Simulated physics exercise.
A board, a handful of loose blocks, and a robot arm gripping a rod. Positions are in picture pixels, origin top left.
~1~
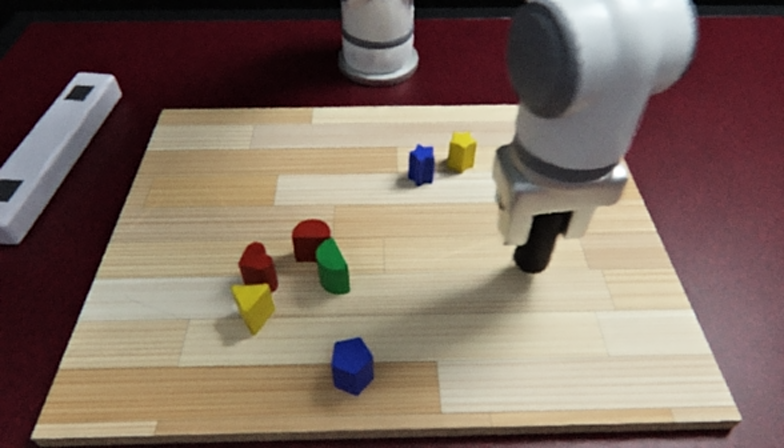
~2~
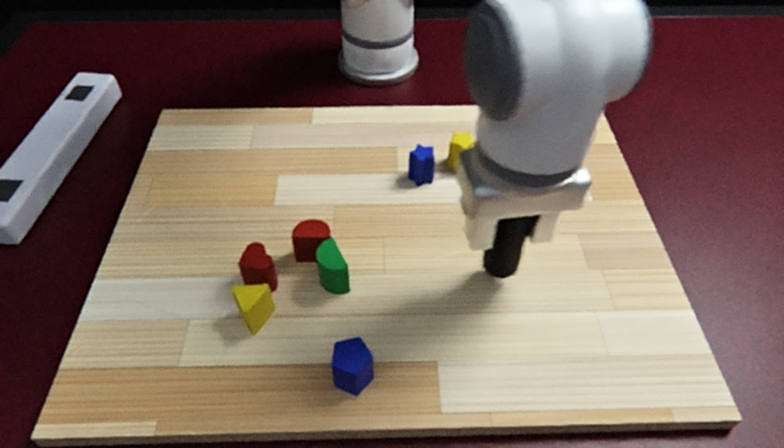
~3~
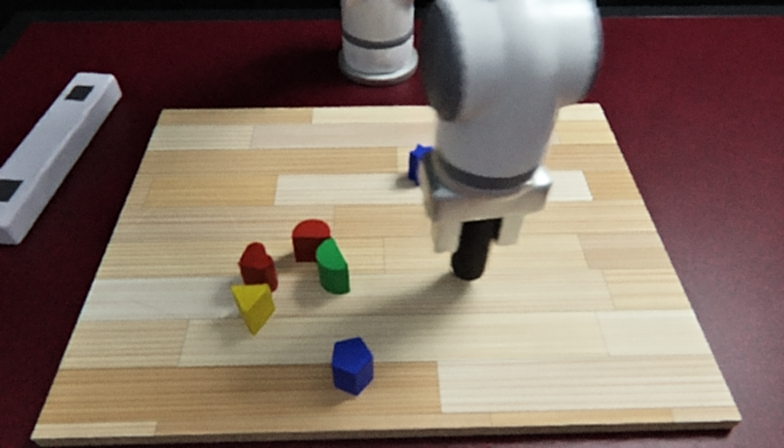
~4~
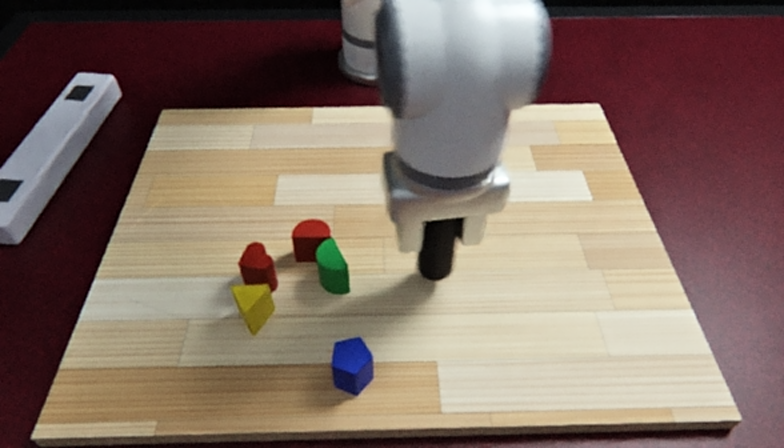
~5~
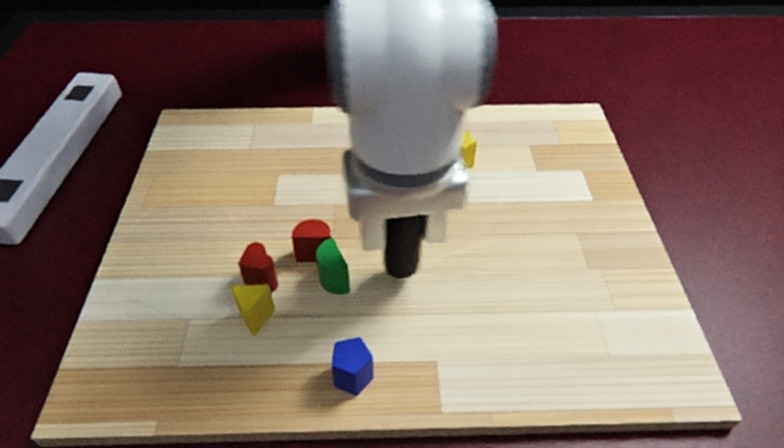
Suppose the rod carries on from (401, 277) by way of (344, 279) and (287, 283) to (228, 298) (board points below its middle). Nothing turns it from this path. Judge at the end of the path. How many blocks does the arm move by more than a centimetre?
It should be two, as far as I can tell.
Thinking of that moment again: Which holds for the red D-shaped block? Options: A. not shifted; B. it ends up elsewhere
A (not shifted)
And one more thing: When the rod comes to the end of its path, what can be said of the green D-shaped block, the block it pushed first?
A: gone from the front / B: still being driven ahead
Answer: B.
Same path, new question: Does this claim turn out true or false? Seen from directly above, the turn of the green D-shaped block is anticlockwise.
That statement is not accurate.
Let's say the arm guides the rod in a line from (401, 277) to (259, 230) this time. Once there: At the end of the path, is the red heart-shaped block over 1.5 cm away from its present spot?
It seems not.
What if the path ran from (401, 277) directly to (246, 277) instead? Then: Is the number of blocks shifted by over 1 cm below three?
I expect so.
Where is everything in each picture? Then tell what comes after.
The first picture shows rod's lower end (530, 261); yellow triangular piece (248, 294); red heart-shaped block (255, 256); red D-shaped block (312, 229); green D-shaped block (331, 255).
The second picture shows rod (499, 265); blocks still.
The third picture shows rod (468, 268); blocks still.
The fourth picture shows rod (435, 268); blocks still.
The fifth picture shows rod (401, 266); yellow triangular piece (248, 294); red heart-shaped block (255, 256); red D-shaped block (312, 229); green D-shaped block (331, 255).
On the path given first. One third of the way, rod (342, 267); green D-shaped block (311, 256), turned 20° clockwise.
Two thirds of the way, rod (283, 272); red heart-shaped block (226, 257), turned 50° clockwise; green D-shaped block (250, 267).
At the end, rod (224, 286); yellow triangular piece still; red heart-shaped block (184, 255), turned 90° clockwise; red D-shaped block still; green D-shaped block (186, 279), turned 25° clockwise.
